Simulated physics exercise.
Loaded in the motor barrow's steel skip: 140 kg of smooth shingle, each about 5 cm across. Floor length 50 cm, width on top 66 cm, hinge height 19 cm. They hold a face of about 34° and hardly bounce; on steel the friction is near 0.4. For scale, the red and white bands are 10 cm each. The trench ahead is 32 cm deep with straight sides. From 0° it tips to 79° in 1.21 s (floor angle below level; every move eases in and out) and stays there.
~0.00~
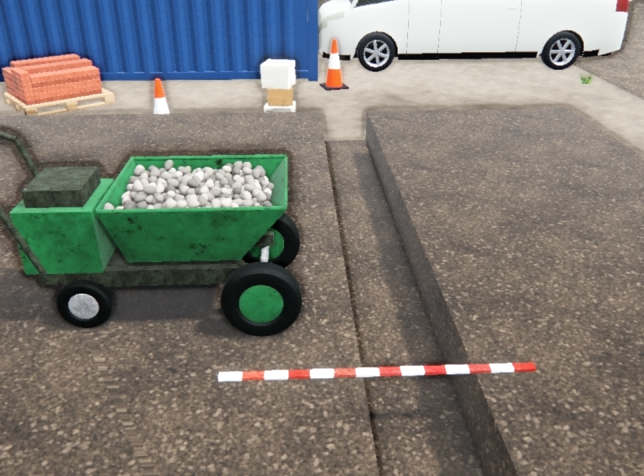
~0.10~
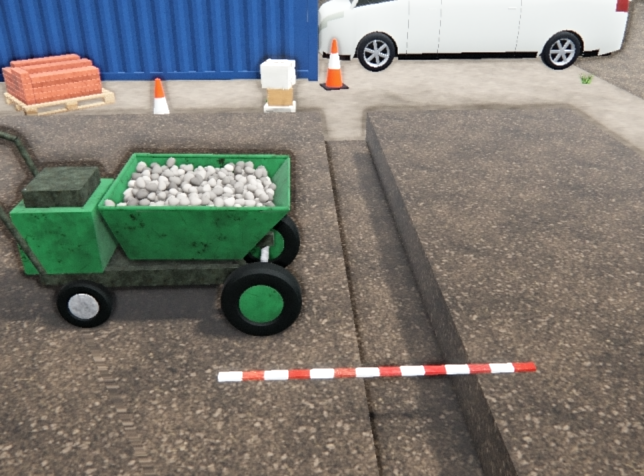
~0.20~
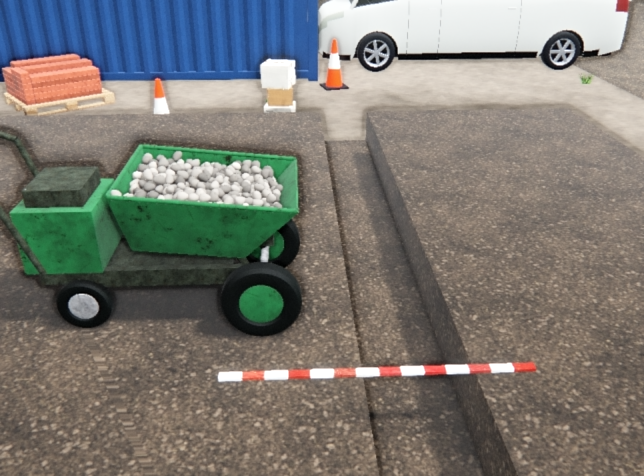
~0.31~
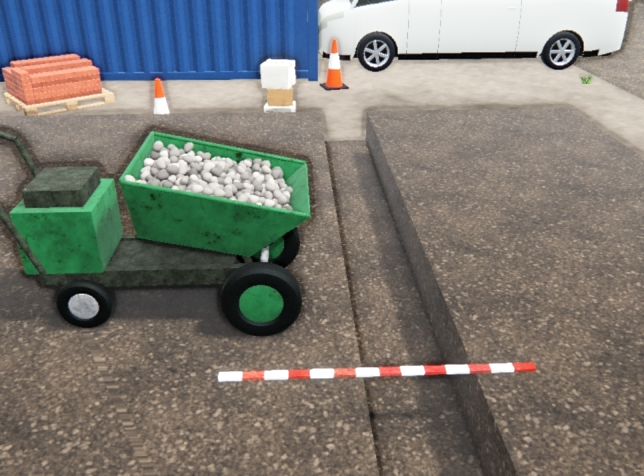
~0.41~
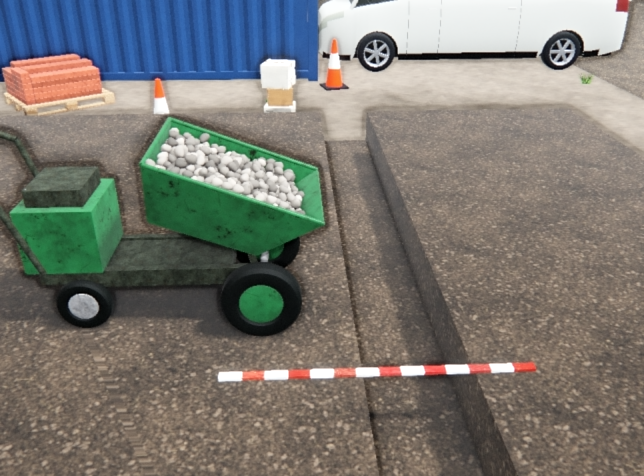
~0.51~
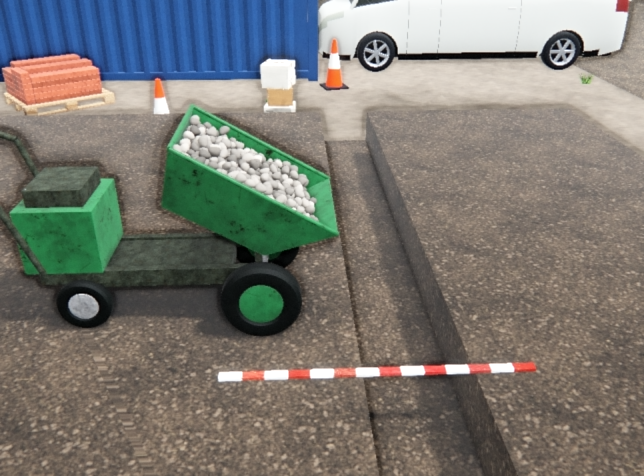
On a paved yard beside a blue container, a green motor barrow stood still while its skip of pale stones tilted steadily toward the trench on the right, its back end rising well up.
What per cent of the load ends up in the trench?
Close to 100 in a hundred.
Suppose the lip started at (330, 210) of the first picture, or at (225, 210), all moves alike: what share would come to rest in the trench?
Near 60 per cent from the first place, 80 from the second.
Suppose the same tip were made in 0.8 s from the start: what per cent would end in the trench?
In that case some 95 per cent.
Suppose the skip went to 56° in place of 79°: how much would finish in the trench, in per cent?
It would be near 75 per cent.
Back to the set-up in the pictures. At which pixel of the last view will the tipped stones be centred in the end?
Around (404, 334).
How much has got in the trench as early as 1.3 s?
About 70 per cent by then.
After 0.9 s the floor is at 67°; 98 % in the skip, 2 % in the trench; the foremost stones are at (379, 258).
After 1.3 s the floor is at 79°; 30 % in the skip, 69 % in the trench; the foremost stones are at (441, 302).
After 1.7 s the floor is at 79°; 3 % in the skip, 97 % in the trench; the foremost stones are at (462, 328).
After 3.6 s the floor is at 79°; 0 % in the skip, 100 % in the trench; the foremost stones are at (468, 328).
